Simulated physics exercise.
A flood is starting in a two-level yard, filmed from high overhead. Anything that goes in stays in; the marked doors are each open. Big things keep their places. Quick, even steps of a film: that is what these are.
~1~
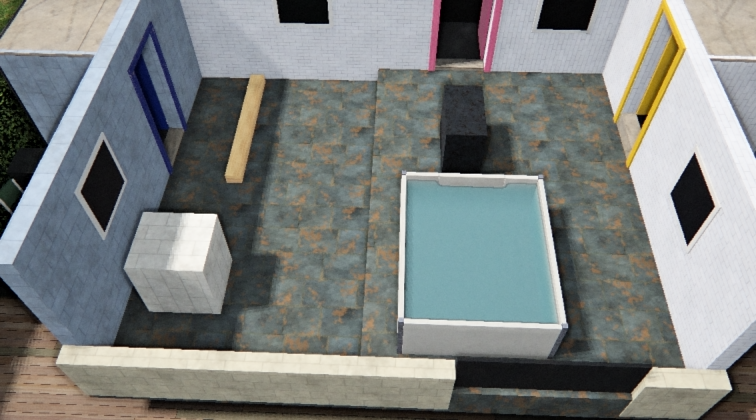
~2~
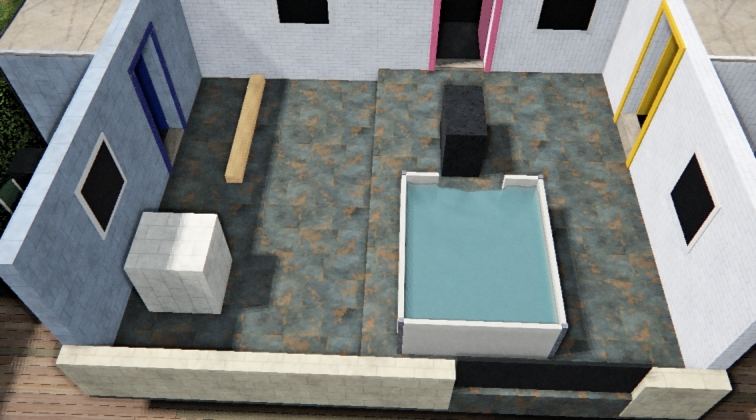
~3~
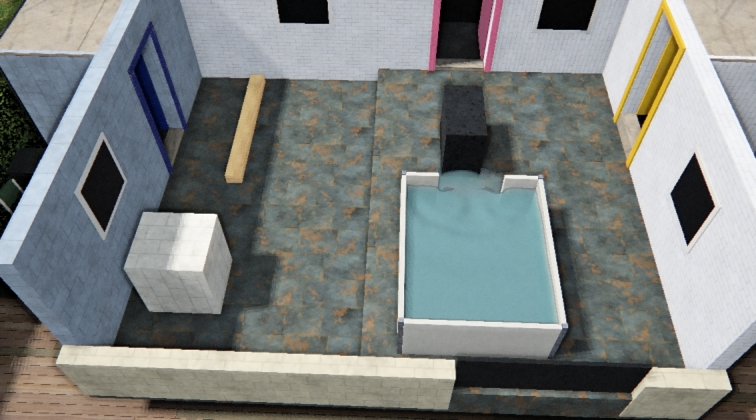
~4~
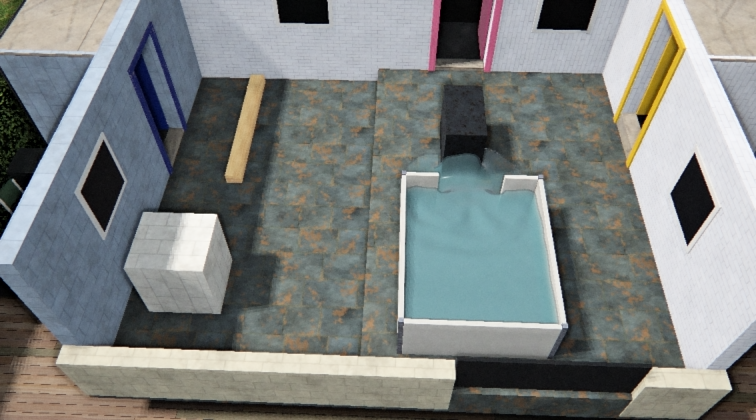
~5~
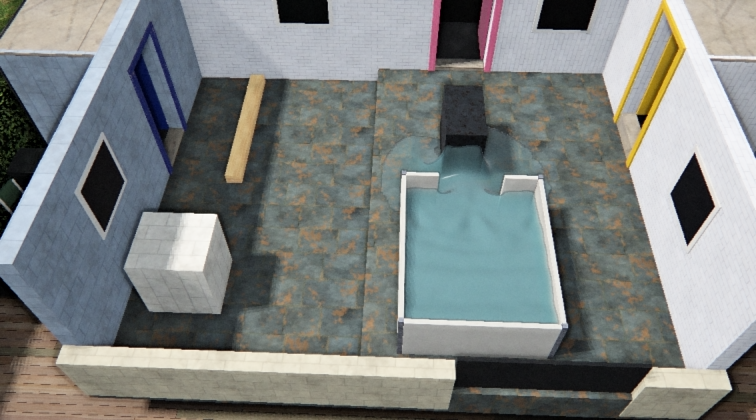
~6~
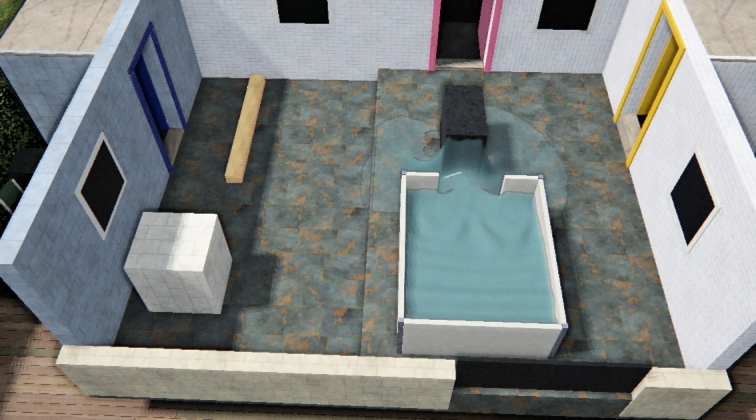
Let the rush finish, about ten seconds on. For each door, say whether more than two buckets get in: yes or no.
Blue door: No; pink door: No; yellow door: No.
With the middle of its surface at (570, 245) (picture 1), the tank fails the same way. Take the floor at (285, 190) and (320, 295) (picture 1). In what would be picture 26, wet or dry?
Taking both places in turn, they end up unaffected and unaffected.
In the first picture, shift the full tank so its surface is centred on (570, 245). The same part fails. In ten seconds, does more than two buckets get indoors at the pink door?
Going one by one, I'd say the pink door runs past the limit.
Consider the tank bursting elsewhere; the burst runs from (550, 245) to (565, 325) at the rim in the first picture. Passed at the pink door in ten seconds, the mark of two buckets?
The pink one tops the limit.
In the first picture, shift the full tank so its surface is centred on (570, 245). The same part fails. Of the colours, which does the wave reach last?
It's the door marked blue.
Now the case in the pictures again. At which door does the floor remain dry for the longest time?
Last comes the blue one.
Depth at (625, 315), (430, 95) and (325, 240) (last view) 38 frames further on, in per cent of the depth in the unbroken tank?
Taking the places in turn, I get roughly 4, 8 and 2 percent.
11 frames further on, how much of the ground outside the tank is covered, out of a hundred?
55 %.
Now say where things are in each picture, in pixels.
Still water in the water tank at (476, 246), in the first frame.
Water pours out on the water tank's far side and has run to a hidden place, in the second frame.
The front is at (487, 174), out from the gap on the water tank's far side, in the third frame.
The front is at (485, 152), out from the gap on the water tank's far side, in the fourth frame.
The front is at (490, 131), out from the gap on the water tank's far side, in the fifth frame.
The front is at (495, 109), out from the gap on the water tank's far side, in the sixth frame.
A moment on, water covers 40 % of the floor; the blue door not reached, the pink door not reached, the yellow door wet at the sill, nothing in.
Next, water covers 55 % of the floor; the blue door not reached, the pink door wet at the sill, nothing in, the yellow door wet at the sill, nothing in.
Then, water covers 65 % of the floor; the blue door wet at the sill, nothing in, the pink door wet at the sill, nothing in, the yellow door wet at the sill, nothing in.
Later, water covers 85 % of the floor; the blue door wet at the sill, nothing in, the pink door under two buckets in, the yellow door wet at the sill, nothing in.
In the end, water covers 95 % of the floor; the blue door wet at the sill, nothing in, the pink door under two buckets in, the yellow door wet at the sill, nothing in.
